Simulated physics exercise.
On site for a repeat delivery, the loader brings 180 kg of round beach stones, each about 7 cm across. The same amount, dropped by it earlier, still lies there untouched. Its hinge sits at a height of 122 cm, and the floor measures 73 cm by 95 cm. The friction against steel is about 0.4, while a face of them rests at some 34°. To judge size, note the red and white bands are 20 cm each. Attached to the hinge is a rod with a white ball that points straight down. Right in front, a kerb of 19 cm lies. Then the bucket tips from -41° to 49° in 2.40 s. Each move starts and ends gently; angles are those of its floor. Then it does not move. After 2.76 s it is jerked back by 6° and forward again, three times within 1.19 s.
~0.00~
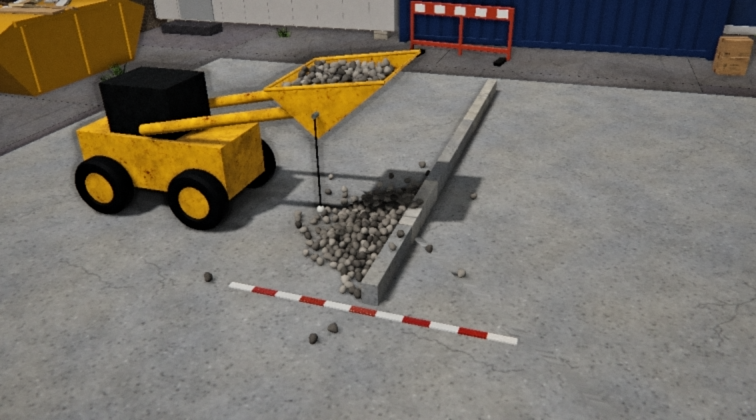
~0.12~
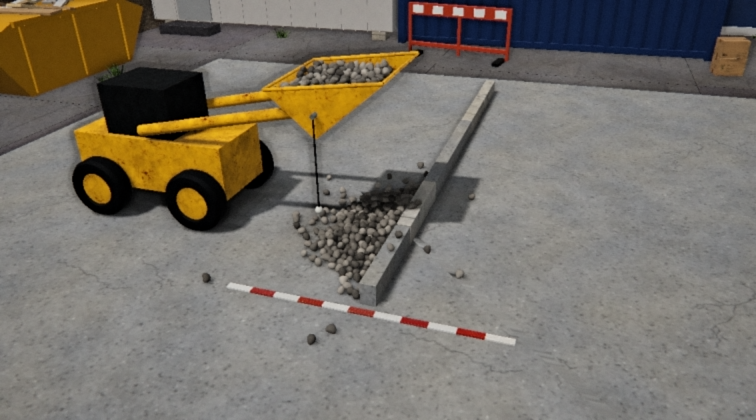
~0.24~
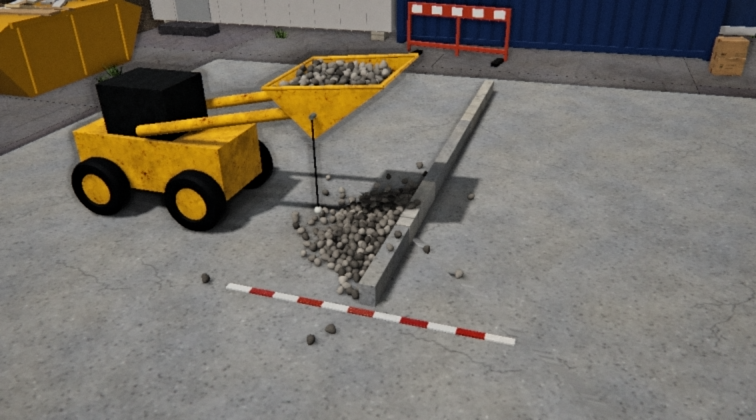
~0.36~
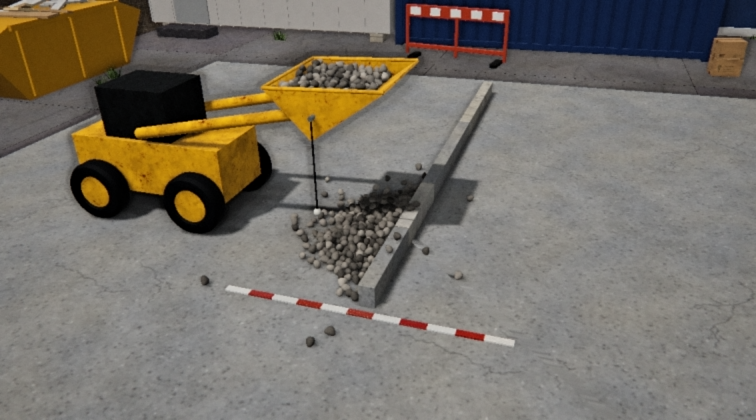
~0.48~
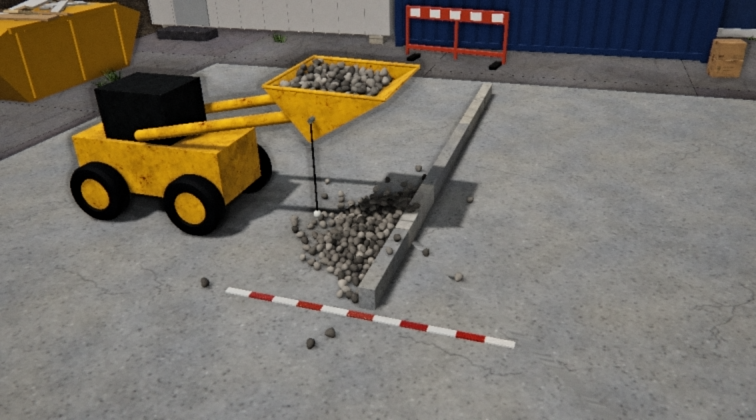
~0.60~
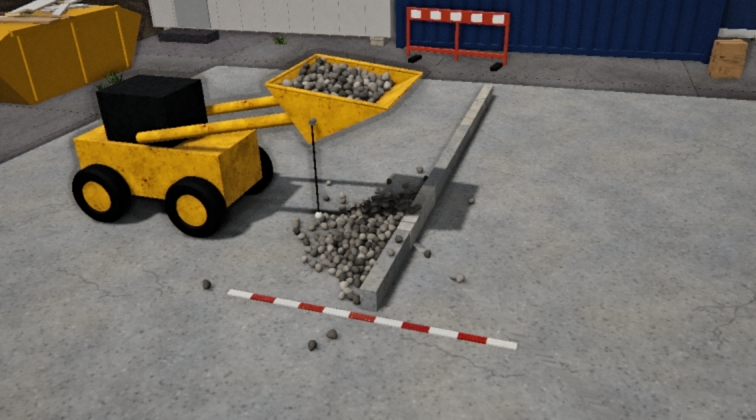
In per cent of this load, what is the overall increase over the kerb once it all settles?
77 out of 100, about.
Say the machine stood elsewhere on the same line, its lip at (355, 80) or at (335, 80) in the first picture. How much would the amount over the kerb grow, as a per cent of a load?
Around 30 percent, then around 5 percent.
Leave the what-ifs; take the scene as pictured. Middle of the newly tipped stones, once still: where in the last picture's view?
Roughly pixel (444, 242) in the last view.
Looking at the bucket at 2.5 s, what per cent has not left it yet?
Roughly 0 per cent is still inside.
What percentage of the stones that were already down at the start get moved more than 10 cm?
Close to 0 per cent.
After 1.8 s the floor is at 35°; in per cent of one load, 76 in the bucket, 120 on this side of the kerb, 5 over the kerb; the foremost stones are at (436, 214).
After 2.5 s the floor is at 49°; in per cent of one load, 0 in the bucket, 127 on this side of the kerb, 73 over the kerb; the foremost stones are at (543, 257).
After 4.4 s the floor is at 49°; in per cent of one load, 0 in the bucket, 122 on this side of the kerb, 78 over the kerb; the foremost stones are at (618, 273).
After 6.8 s the floor is at 49°; in per cent of one load, 0 in the bucket, 122 on this side of the kerb, 78 over the kerb; the foremost stones are at (618, 273). Net gain over the kerb, 77.
